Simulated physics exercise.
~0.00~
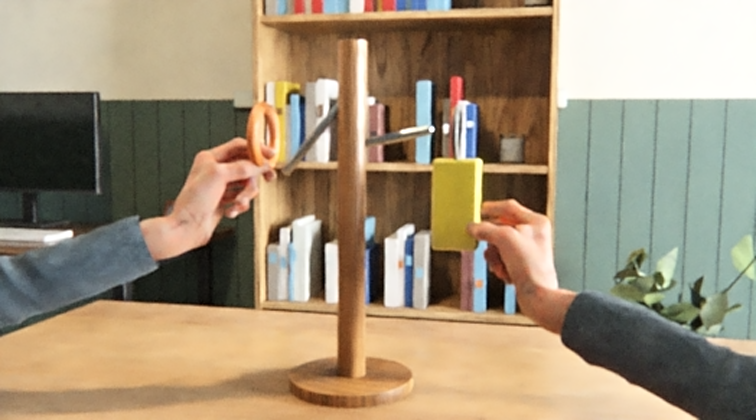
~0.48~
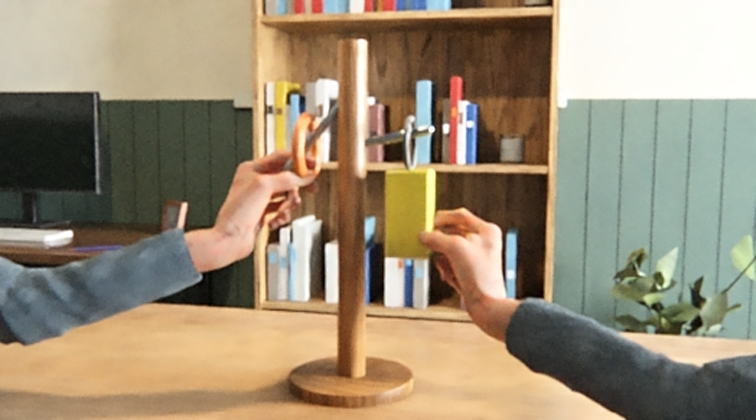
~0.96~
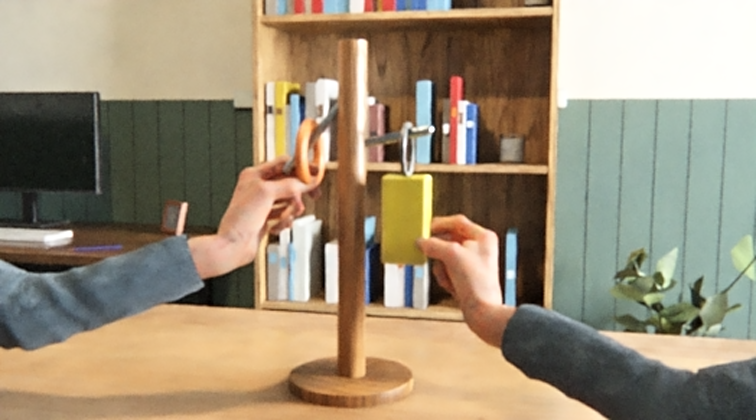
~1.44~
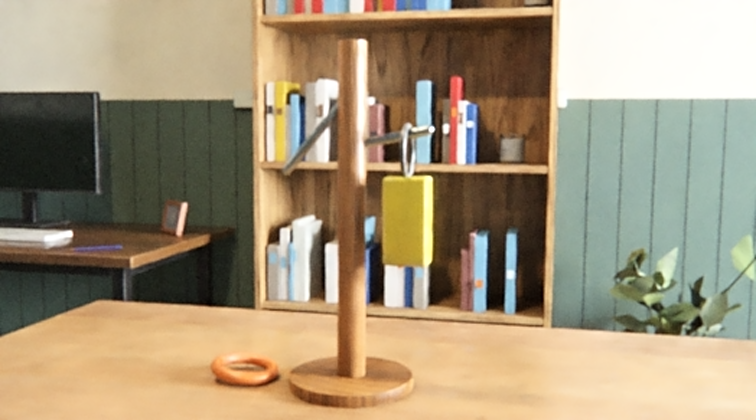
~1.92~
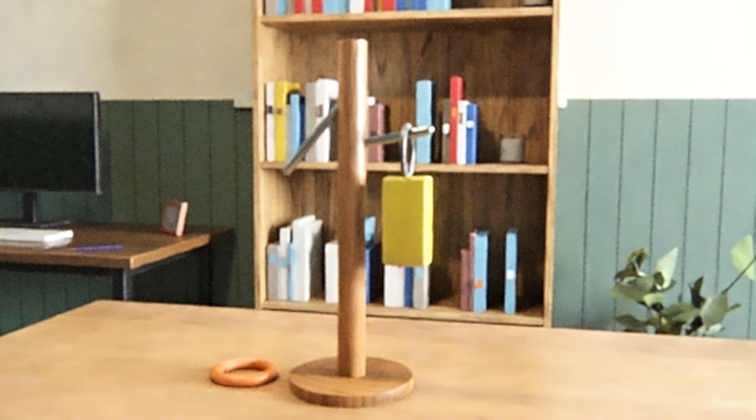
At first, two hands reach in from either side of a wooden peg stand on a table, the left one holding an orange ring and the right one a yellow block with a metal loop. Both move inward, bringing the ring and the loop to the stand's slanted metal pegs. The hands then lower the objects slightly, still gripping them. Once the hands have let go and withdrawn, the yellow block hangs from the right peg by its loop. The orange ring has dropped off and lies on the table left of the base, where it stays while the block hangs still.
